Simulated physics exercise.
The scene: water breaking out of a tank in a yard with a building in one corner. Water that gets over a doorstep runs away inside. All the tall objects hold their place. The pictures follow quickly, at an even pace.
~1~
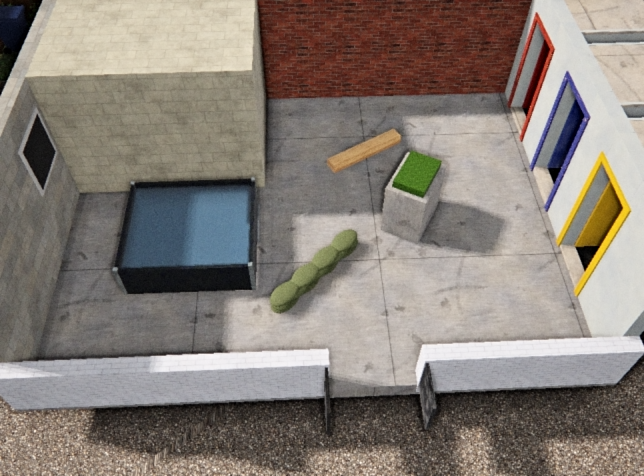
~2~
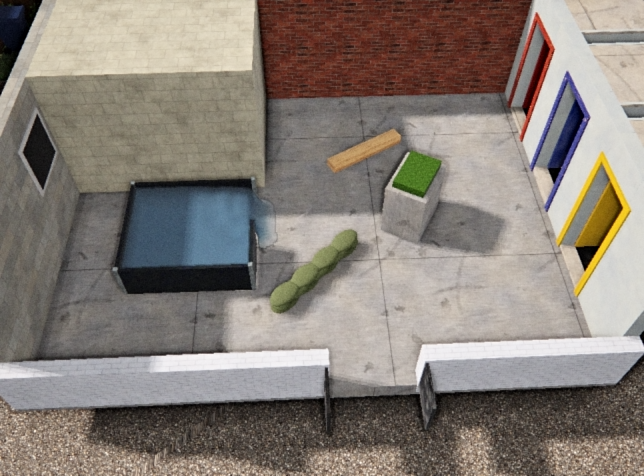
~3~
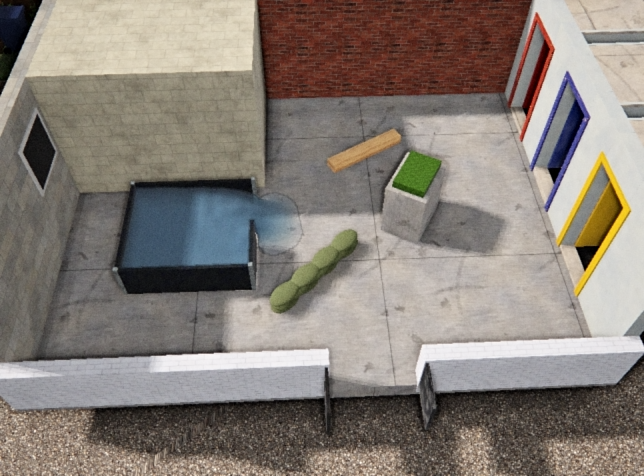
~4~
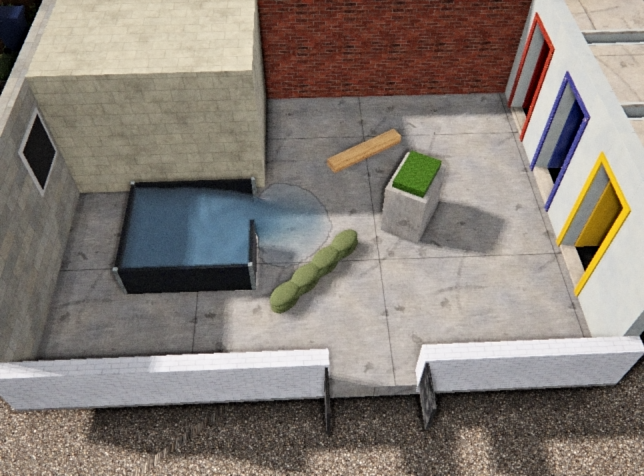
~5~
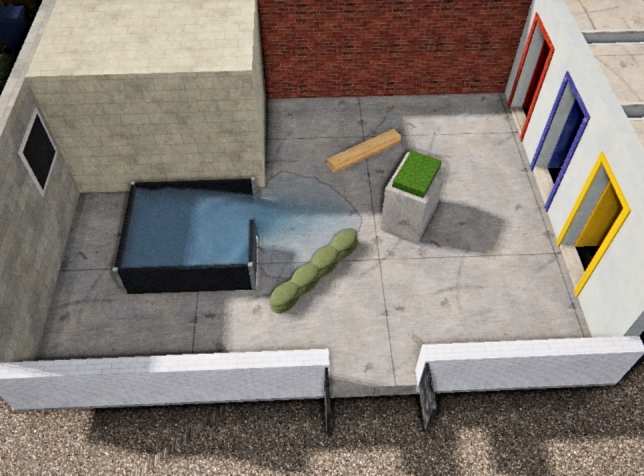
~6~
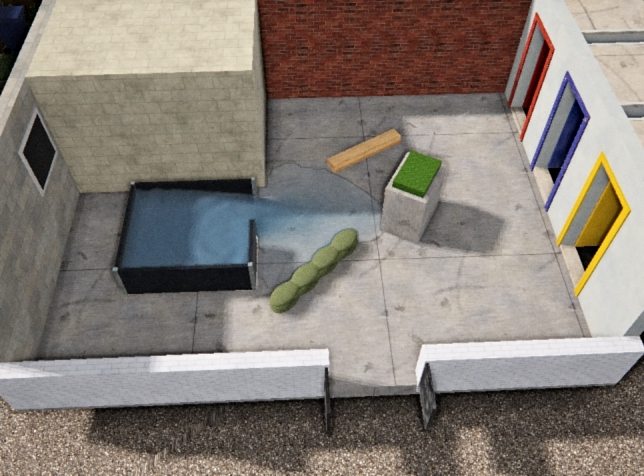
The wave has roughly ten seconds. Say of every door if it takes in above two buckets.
One by one: The blue door holds within the limit; the yellow door holds within the limit; the red door floods.
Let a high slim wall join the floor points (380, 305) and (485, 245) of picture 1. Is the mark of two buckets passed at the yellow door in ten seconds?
My reading: Yellow takes less.
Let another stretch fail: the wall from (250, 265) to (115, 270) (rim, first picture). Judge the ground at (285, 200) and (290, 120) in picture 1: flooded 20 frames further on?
In turn: Free of water, not flooded.
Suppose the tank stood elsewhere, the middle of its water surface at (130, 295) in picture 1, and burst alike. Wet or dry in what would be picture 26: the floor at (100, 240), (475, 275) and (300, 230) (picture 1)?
One after the other: No water, no water, under water.
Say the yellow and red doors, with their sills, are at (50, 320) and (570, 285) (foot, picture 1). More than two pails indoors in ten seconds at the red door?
One by one: Red stays under.
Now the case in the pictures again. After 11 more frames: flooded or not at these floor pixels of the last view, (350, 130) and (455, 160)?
In that order: Under water, under water.
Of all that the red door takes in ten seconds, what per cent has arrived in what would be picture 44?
I make it 65 per cent.
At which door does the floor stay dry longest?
It is the door marked yellow.
A moment on, water covers 15 % of the floor; the blue door not reached, the yellow door not reached, the red door not reached.
Next, water covers 30 % of the floor; the blue door not reached, the yellow door not reached, the red door not reached.
Then, water covers 45 % of the floor; the blue door wet at the sill, nothing in, the yellow door not reached, the red door over two buckets in.
Later, water covers 60 % of the floor; the blue door wet at the sill, nothing in, the yellow door wet at the sill, nothing in, the red door far over two buckets in.
In the end, water covers 75 % of the floor; the blue door wet at the sill, nothing in, the yellow door under two buckets in, the red door far over two buckets in.
